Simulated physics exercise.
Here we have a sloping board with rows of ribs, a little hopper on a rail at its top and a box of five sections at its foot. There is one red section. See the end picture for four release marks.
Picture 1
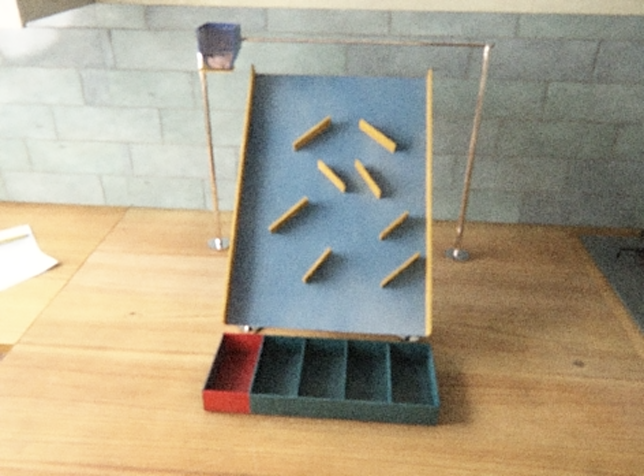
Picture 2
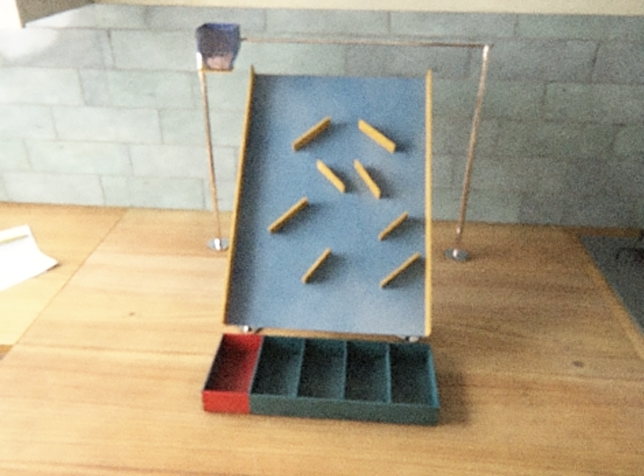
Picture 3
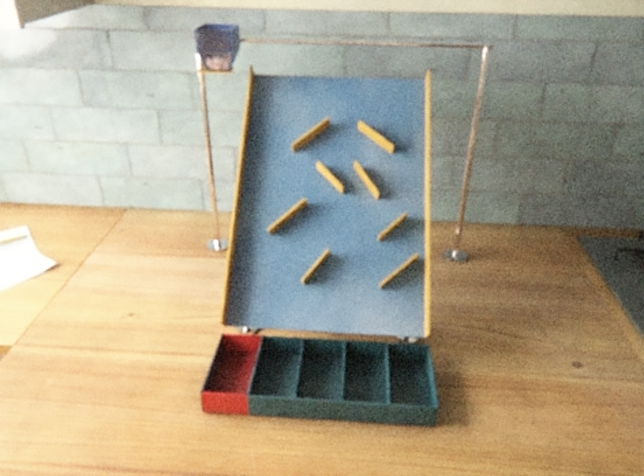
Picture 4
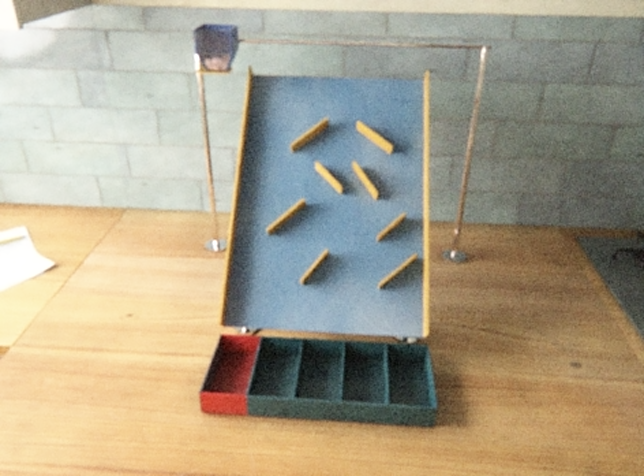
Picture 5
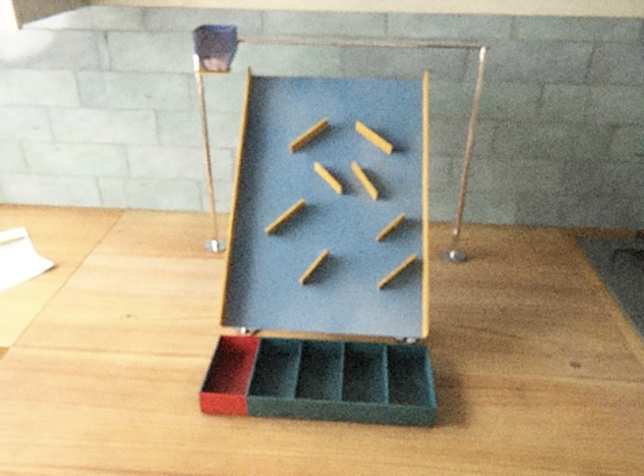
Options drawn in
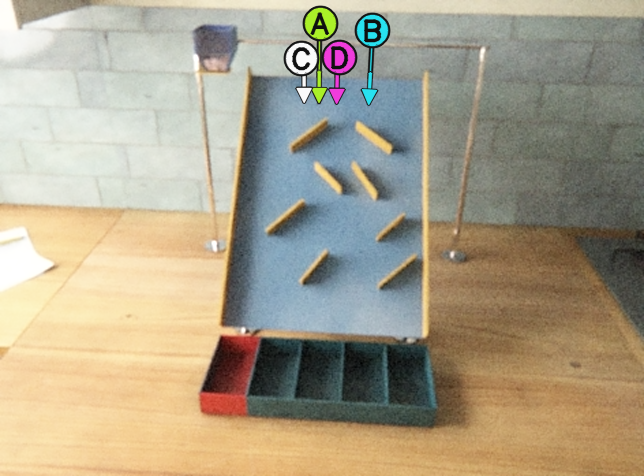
Sloping blue board with eight yellow ribs standing motionless on a wooden worktop, small hopper at upper left, red-and-green sectioned box below.
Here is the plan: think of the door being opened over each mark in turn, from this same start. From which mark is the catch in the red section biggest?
C beats the others.
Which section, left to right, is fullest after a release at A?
The first from the left.
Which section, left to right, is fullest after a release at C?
The first from the left.
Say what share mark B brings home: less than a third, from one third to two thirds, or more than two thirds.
It is less than a third.
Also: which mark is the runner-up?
It is A.
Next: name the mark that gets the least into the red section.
B it is.
On the marked copy, mark A meets the board at (319, 97); mark B meets the board at (369, 99); mark C meets the board at (304, 97); mark D meets the board at (336, 98).
If A is chosen, close to two thirds in the red section, close to a quarter in other sections, a small share outside the box.
If B is chosen, only a few in the red section, all but a few in other sections, a small share outside the box.
If C is chosen, the bulk in the red section, a small share in other sections, a small share outside the box.
If D is chosen, close to a quarter in the red section, close to two thirds in other sections, a small share outside the box.
